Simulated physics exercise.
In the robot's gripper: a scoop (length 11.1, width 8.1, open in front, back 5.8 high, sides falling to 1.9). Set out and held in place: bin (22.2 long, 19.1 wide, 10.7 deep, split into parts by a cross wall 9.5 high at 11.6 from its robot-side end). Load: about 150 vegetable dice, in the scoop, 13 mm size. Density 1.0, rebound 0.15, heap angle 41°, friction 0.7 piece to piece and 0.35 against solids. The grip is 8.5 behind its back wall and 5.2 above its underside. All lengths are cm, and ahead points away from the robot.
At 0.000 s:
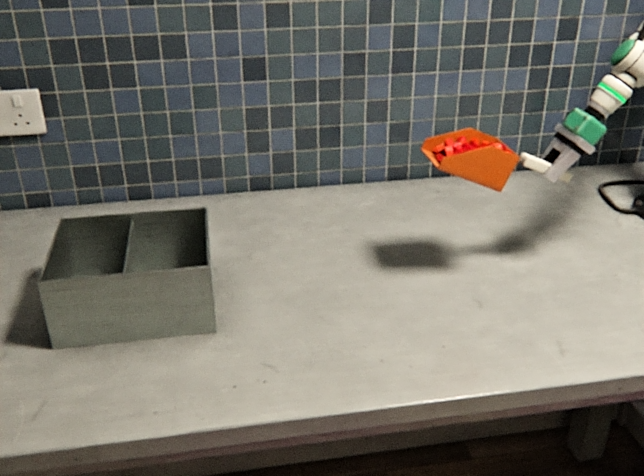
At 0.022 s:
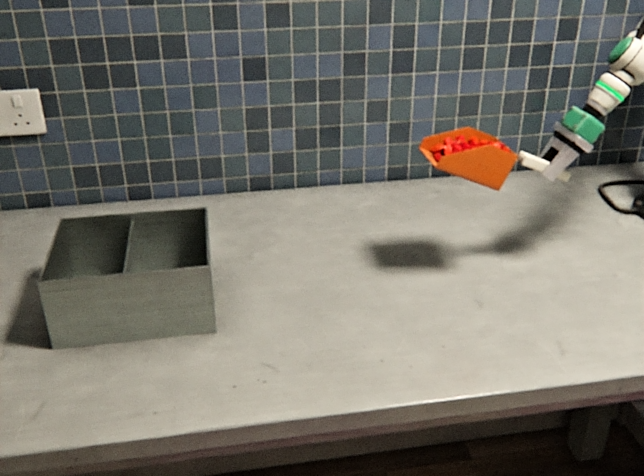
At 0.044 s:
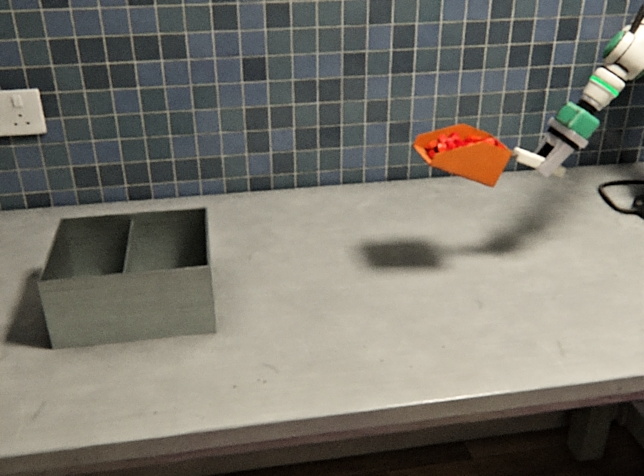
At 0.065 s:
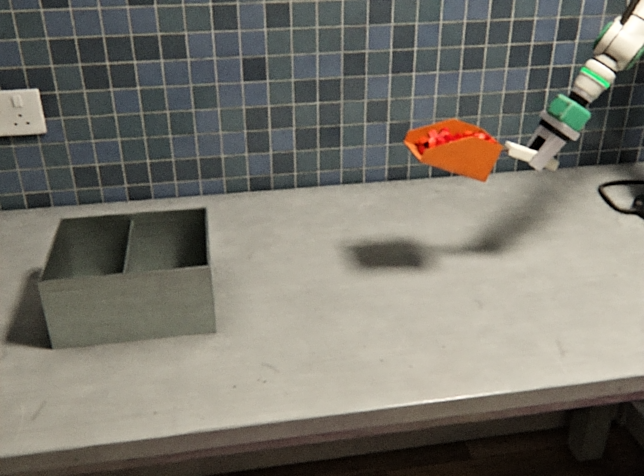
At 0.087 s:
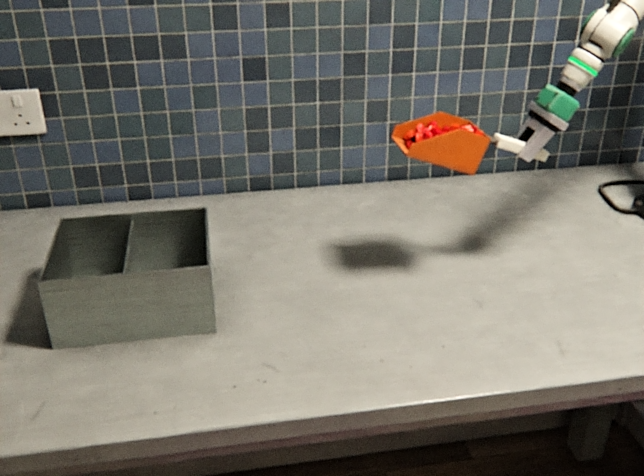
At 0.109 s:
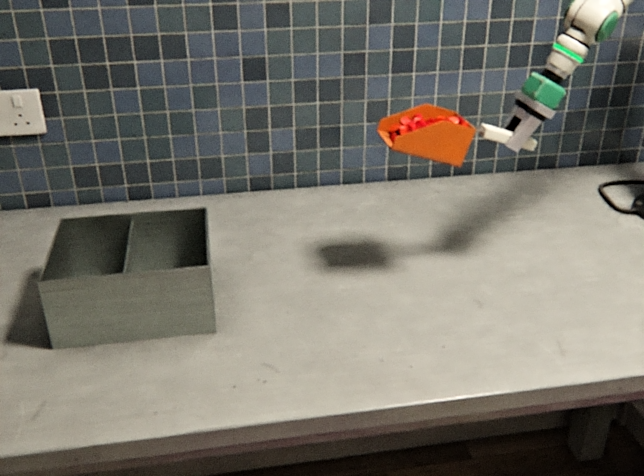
A robot arm carried an orange scoop of small red vegetable pieces slowly leftward above a pale countertop, raising it slightly and leveling it a little, while a gray two-part box sat still at left.
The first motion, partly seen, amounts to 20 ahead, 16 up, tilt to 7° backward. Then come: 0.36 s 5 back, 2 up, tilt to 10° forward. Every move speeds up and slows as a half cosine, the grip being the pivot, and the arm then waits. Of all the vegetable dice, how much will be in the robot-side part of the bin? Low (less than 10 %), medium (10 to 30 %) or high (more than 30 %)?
Answer: High; more than 30 % of the vegetable dice finish in the robot-side part of the bin.
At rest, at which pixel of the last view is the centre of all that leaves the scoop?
At about (218, 290).
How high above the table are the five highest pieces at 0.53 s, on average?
Some 28 cm.
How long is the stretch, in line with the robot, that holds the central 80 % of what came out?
About 22 cm.
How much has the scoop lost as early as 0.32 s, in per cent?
Some 45 per cent.
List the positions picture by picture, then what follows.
In the first picture, scoop floor at (467, 170), tilted 24° backward; upper third of the load around (472, 151), from x 435 to 505, top at y 140; 151 on the scoop.
In the second picture, scoop floor at (465, 169), tilted 24° backward; upper third of the load around (470, 150), from x 435 to 505, top at y 140.
In the third picture, scoop floor at (459, 166), tilted 23° backward; upper third of the load around (465, 146), from x 430 to 500, top at y 135.
In the fourth picture, scoop floor at (450, 162), tilted 22° backward; upper third of the load around (458, 141), from x 420 to 490, top at y 130.
In the fifth picture, scoop floor at (439, 155), tilted 20° backward; upper third of the load around (447, 135), from x 410 to 480, top at y 125.
In the sixth picture, scoop floor at (425, 148), tilted 18° backward; upper third of the load around (434, 127), from x 395 to 465, top at y 120; 151 on the scoop.
By 0.32 s, tilted 6° backward, highest piece 35 above the table; 83 on the scoop, 68 in flight or on a rim.
By 0.53 s, tilted 7° forward, highest piece 29 above the table; 64 in the robot-side part, 2 on the scoop, 85 in flight or on a rim.
By 0.83 s, tilted 10° forward, highest piece 28 above the table; 83 on the table or floor, 66 in the robot-side part, 2 on the scoop.
By 1.88 s, tilted 10° forward, highest piece 28 above the table; 83 on the table or floor, 66 in the robot-side part, 2 on the scoop.
Final count, 83 on the table or floor, 66 in the robot-side part, 2 on the scoop. That is 44 % in the robot-side part of the bin.
